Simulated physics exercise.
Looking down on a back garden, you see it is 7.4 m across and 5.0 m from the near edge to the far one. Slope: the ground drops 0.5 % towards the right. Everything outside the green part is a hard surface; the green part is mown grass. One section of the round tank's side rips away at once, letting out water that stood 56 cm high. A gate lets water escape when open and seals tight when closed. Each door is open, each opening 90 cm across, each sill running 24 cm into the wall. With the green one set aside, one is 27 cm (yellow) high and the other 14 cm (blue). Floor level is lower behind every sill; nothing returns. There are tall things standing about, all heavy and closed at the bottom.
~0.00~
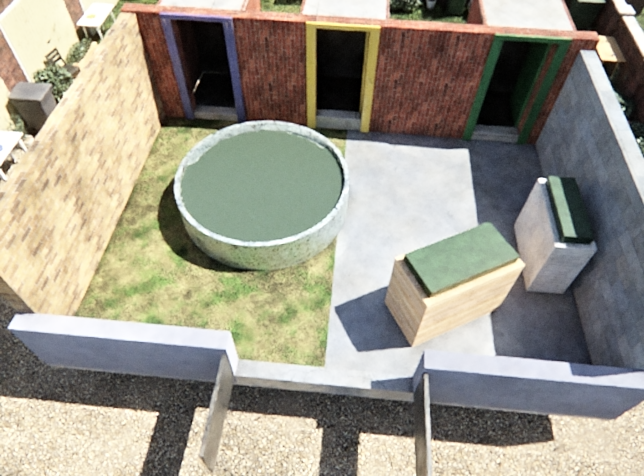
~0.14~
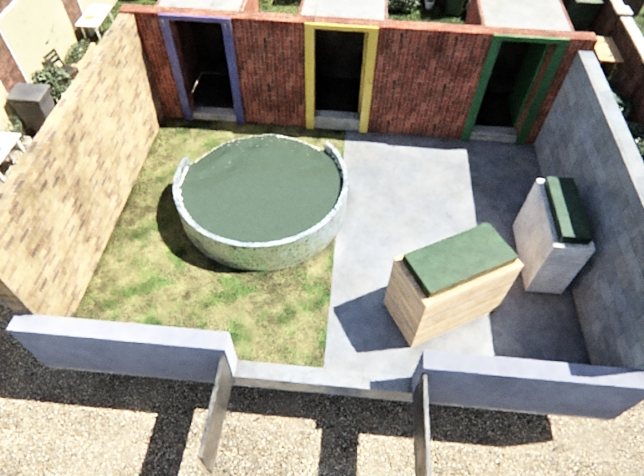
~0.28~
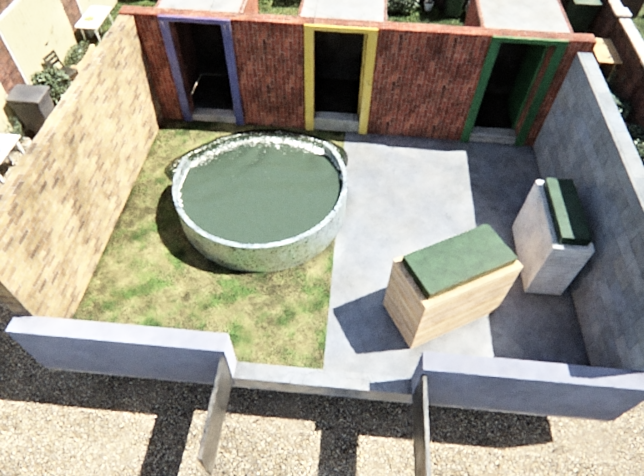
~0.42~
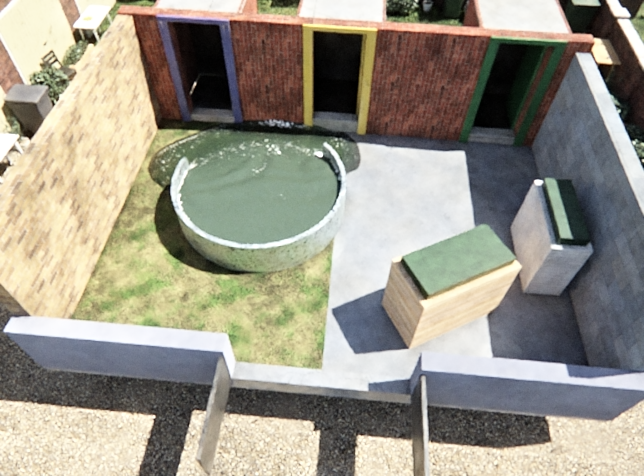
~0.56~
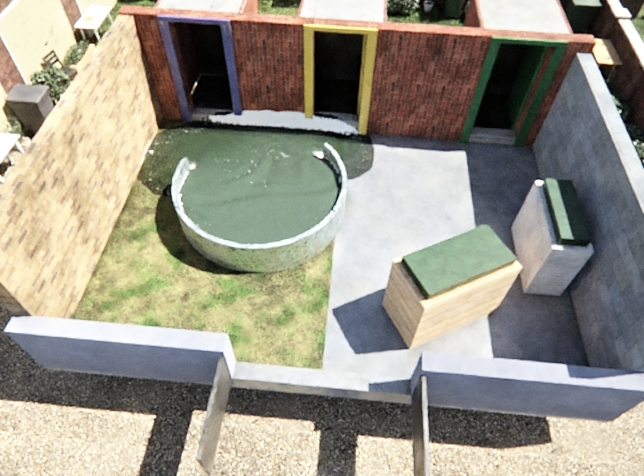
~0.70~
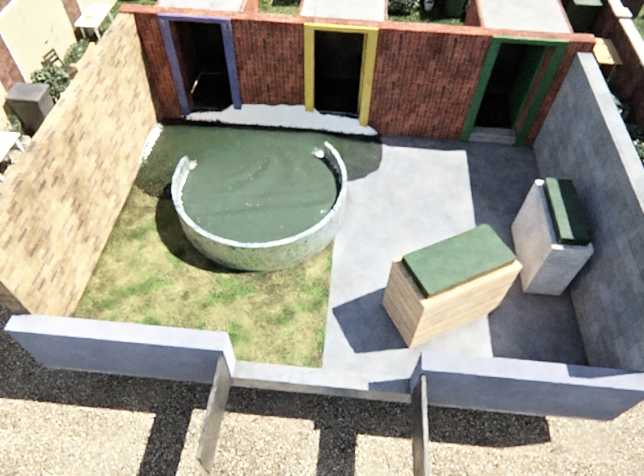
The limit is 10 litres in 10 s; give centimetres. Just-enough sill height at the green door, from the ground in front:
11 cm, roughly.
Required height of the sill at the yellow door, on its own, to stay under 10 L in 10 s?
Yellow - roughly 28 cm.
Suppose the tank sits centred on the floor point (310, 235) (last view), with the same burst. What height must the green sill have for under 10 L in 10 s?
I'd put it at close to 13.5 cm.
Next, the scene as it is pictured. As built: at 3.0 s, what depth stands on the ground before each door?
Lab note, cm: Yellow 19; blue 28; green 5.
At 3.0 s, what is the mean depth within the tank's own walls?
On average, around 18 cm.
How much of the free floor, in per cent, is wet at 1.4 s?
I'd estimate about 20 percent.
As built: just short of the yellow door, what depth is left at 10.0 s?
The depth there is around 7.5 cm.
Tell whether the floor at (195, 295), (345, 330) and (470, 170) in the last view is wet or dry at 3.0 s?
Point by point, the first is spared, the second spared and the third awash.
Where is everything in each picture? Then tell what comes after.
Still water, 56 cm deep, in the round tank at (263, 180); the green door at (509, 98) is dry, in the first picture.
The gap is on the far side, the front 0.3 m out at a hidden place; the back of the round tank holds 56 cm, in the second picture.
Water pours out on the far side and has run 0.7 m, to (172, 165); about 10 cm deep outside, 56 cm at the back, in the third picture.
The gap is on the far side, the front 1.1 m out at (165, 149); the back of the round tank holds 56 cm, in the fourth picture.
The front is at (155, 138), 1.5 m from the gap on the far side; 4.8 m2 of floor is wet, 56 cm left at the back, in the fifth picture.
The gap is on the far side, the front 1.7 m out at (161, 123); the back of the round tank holds 54 cm; the green door at (507, 100), 4.6 m from the gap, is still 2.2 m from the nearest water, in the sixth picture.
After 1.4 s water covers 20 % of the floor, deepest (42 cm) near (189, 123); it has not reached the green door.
After 3.0 s water covers 55 % of the floor, deepest (32 cm) near (166, 133); 5 cm at the green door, 0 litres in over its 18 cm sill.
After 10.0 s water covers 95 % of the floor, deepest (12 cm) near (596, 395); 10 cm at the green door, 0 litres in over its 18 cm sill.
At the green door as built, the water arrived by 1.6 s and peaked near 14 cm at 6.0 s.
With a sill of 10 cm, 15 litres would have come in within the 10 s; with 13.5 cm, 2 litres. So under 10 litres takes about 11 cm.
